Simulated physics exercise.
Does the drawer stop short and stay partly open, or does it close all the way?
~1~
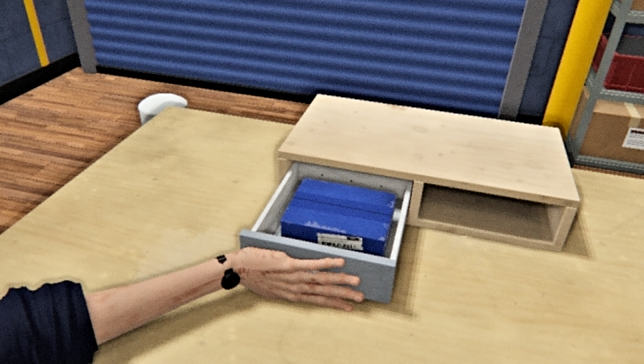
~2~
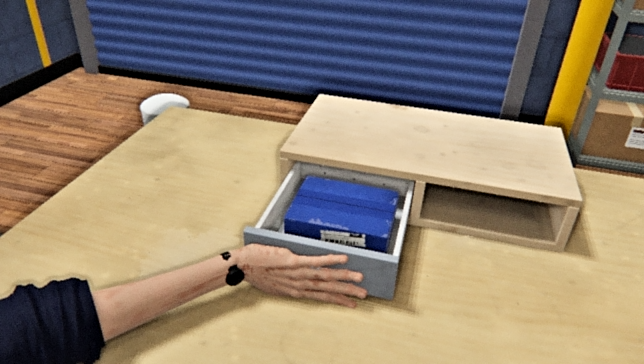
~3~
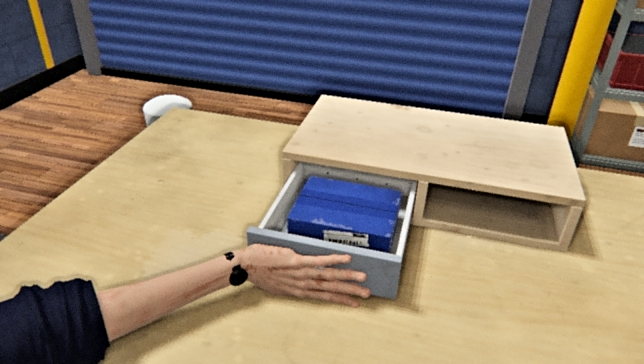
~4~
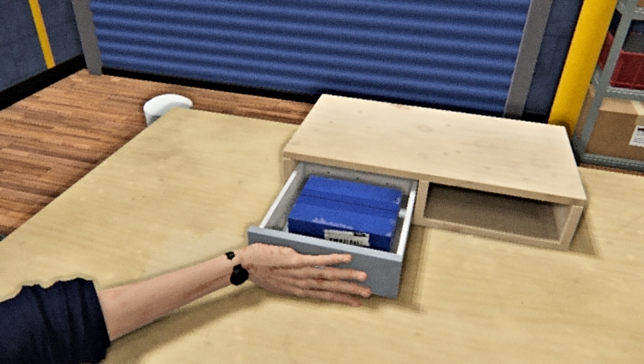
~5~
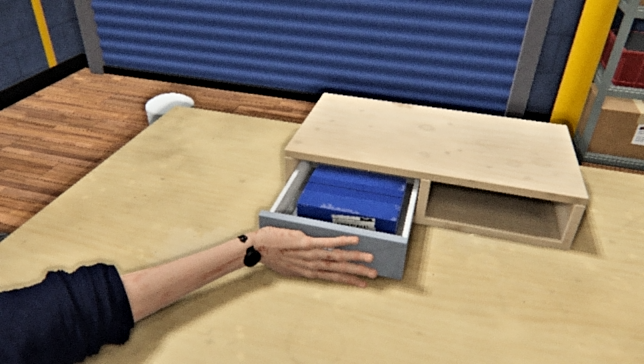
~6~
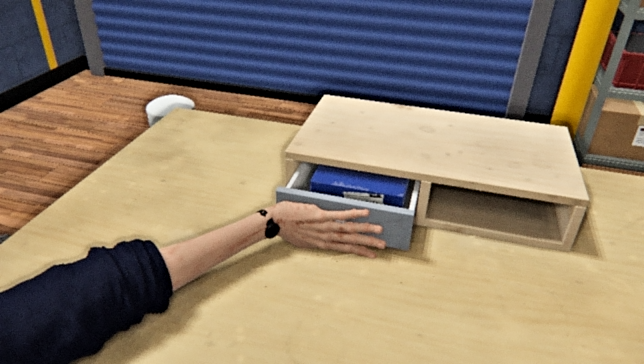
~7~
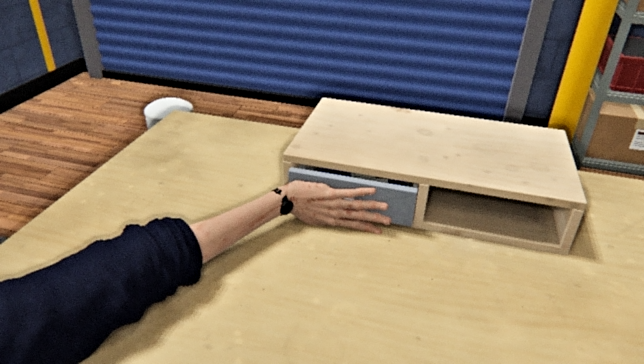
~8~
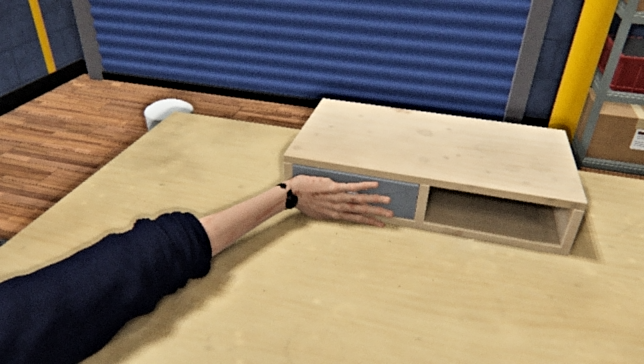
The drawer closes all the way. The hand pushes it in until its front sits flush with the wooden chest and the blue box is out of sight.
Grey drawer holding a blue box sliding into a low wooden chest as a hand pushes its front, ending shut flush.
